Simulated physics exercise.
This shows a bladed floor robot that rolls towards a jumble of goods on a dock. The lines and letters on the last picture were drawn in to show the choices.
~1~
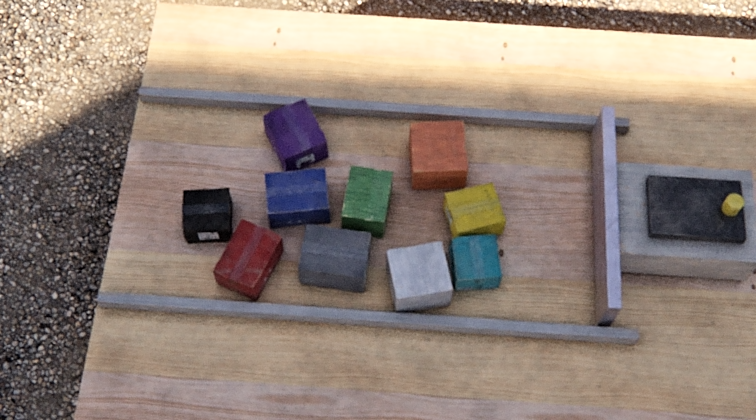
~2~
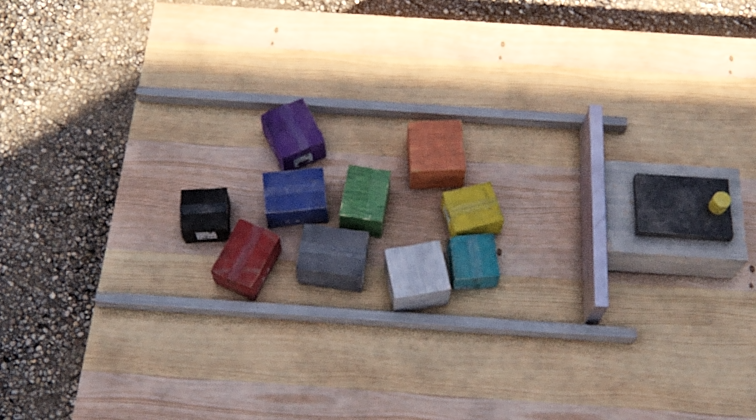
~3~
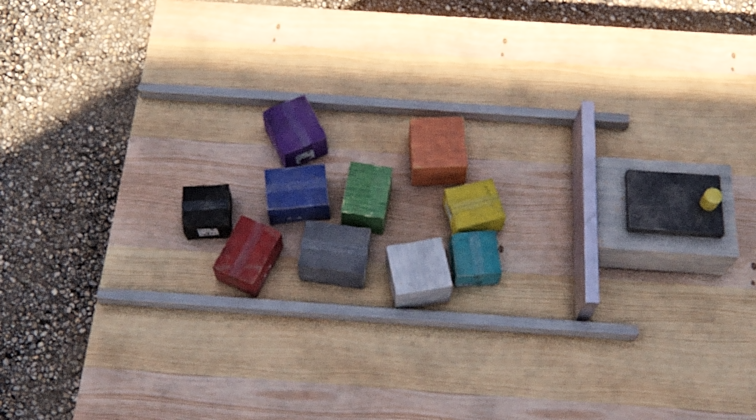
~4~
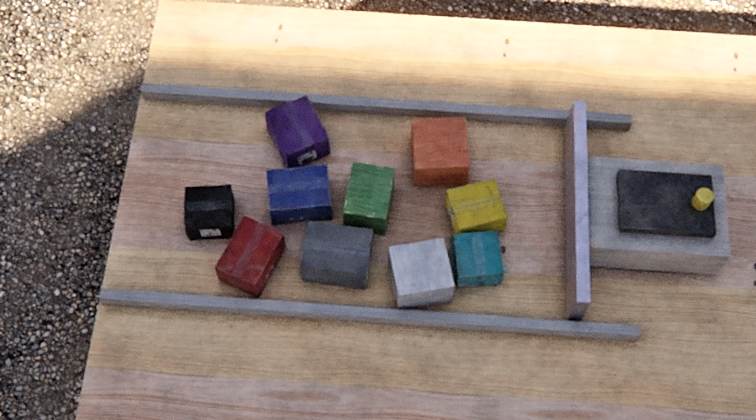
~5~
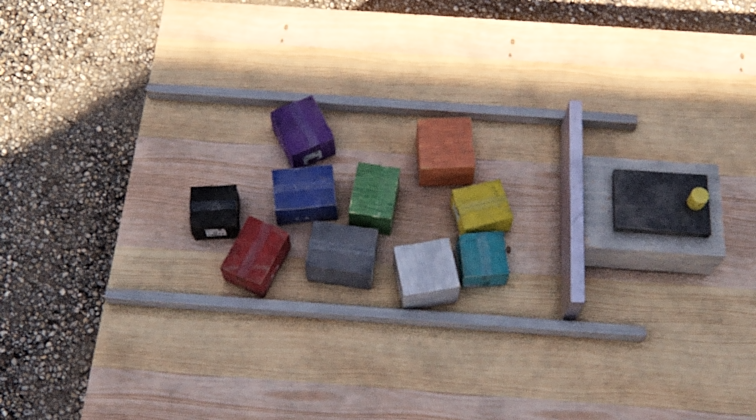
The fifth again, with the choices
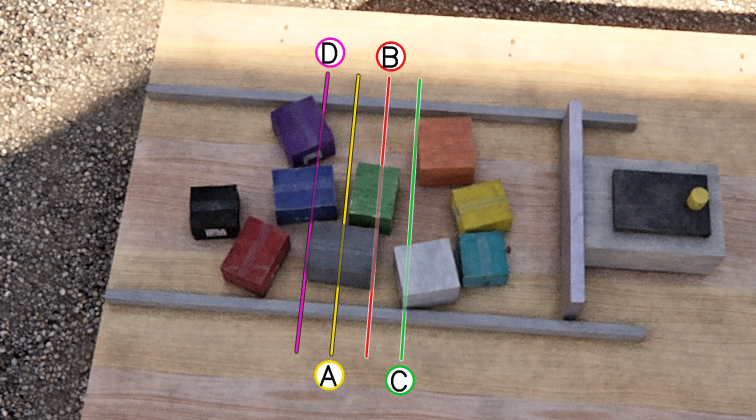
A bladed floor robot rolls slowly left towards a jumble of colourful boxes, which stay still.
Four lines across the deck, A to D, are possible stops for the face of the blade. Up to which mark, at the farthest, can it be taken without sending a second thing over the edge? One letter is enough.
It can go as far as D.
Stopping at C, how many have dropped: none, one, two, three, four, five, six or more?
In all, none.
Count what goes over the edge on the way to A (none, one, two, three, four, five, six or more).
By then, none.
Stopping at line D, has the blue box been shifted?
By then, yes.
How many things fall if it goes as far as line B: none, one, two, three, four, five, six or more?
By then, none.
On the marked copy, A at (346, 206); B at (379, 208); C at (411, 210); D at (313, 204).
Taking D. A third of the way, robot (560, 195); white crate (398, 277); turquoise box (449, 255).
Two thirds of the way, robot (465, 189); black box (191, 203); red box (187, 260).
When it is over, robot (393, 184); red box (116, 254); black box (134, 200); none fallen.
As for the rest, A is within the limit but short; B is within the limit but short; C is within the limit but short.
